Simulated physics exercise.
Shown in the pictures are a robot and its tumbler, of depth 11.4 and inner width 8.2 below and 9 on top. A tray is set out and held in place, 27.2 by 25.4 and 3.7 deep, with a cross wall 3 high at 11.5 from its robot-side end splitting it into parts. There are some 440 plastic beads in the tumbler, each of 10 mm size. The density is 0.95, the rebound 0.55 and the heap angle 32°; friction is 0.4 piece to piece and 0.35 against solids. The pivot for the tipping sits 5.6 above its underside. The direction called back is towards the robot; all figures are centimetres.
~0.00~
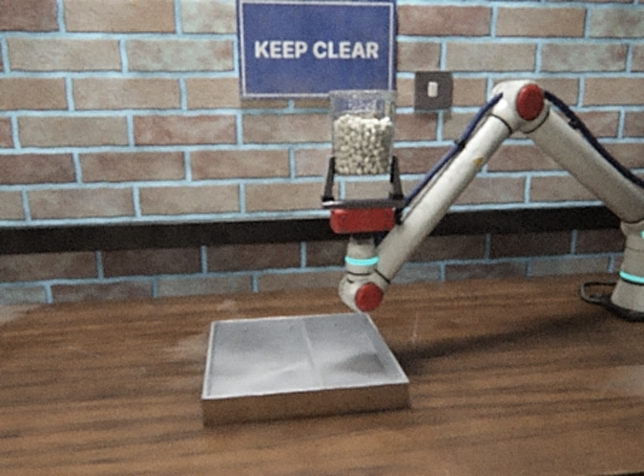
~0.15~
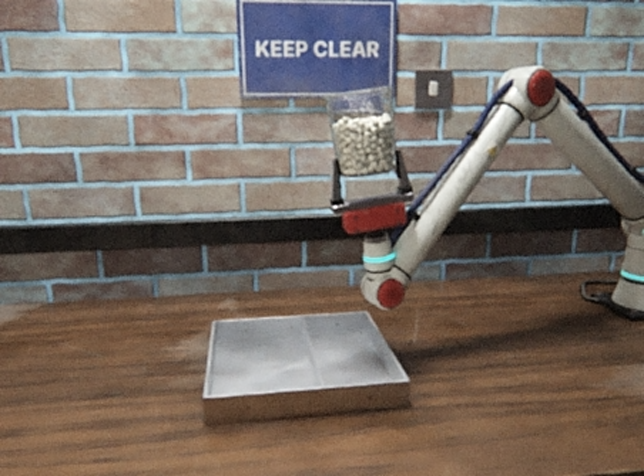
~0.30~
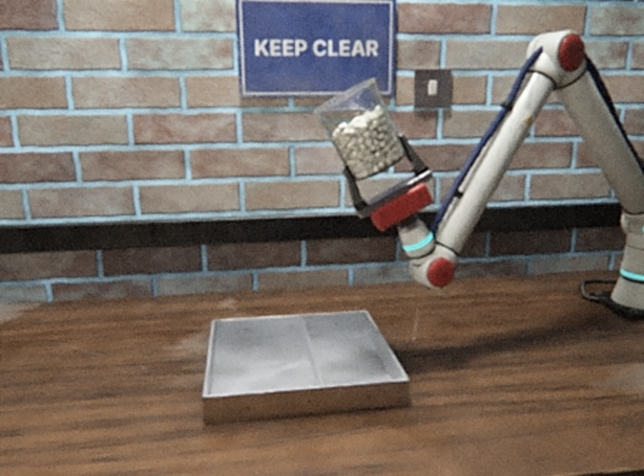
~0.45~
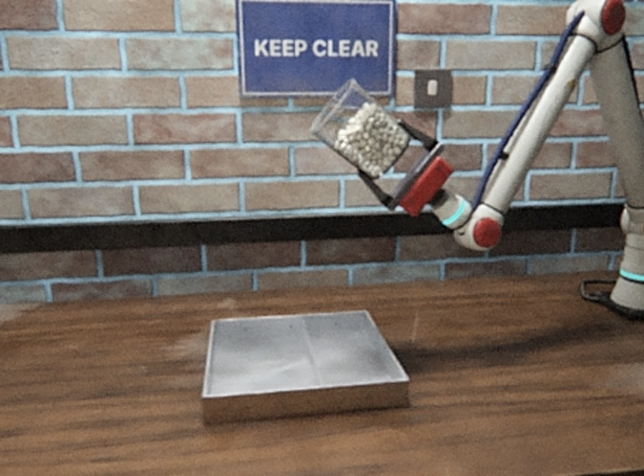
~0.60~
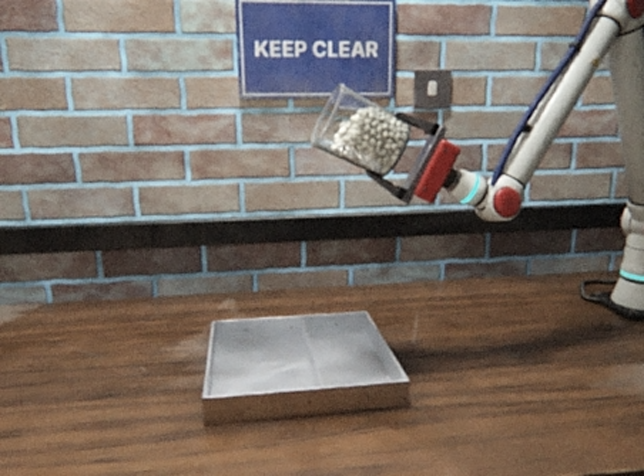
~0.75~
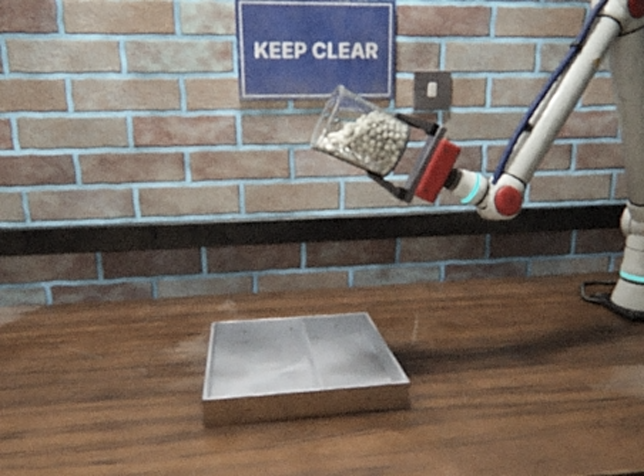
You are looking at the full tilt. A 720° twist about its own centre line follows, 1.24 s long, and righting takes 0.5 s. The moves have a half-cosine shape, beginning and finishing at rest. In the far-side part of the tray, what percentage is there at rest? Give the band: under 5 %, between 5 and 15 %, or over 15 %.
The share is under 5 %.
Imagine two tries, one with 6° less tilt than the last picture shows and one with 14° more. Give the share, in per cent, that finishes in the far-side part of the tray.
Roughly 0 and 25 per cent.
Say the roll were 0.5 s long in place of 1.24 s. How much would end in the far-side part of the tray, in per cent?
It would come to close to 0 per cent.
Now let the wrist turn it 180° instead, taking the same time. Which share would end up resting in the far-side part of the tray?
That would come to close to 0 in a hundred.
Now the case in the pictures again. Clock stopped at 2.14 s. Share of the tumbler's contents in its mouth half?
30 %.
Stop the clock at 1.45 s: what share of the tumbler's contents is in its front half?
Looks like around 55 per cent is in the front half.
After 1.45 s, tipped 64°, highest piece 41 above the table; 433 in the tumbler, 5 in flight or on a rim.
After 2.14 s, tipped 50°, highest piece 39 above the table; 428 in the tumbler, 8 in the far-side part, 2 in flight or on a rim.
After 2.69 s, upright, highest piece 42 above the table; 428 in the tumbler, 10 in the far-side part.
After 3.39 s, upright, highest piece 42 above the table; 428 in the tumbler, 10 in the far-side part.
In the end, 428 in the tumbler, 10 in the far-side part. That is 2 % in the far-side part of the tray.
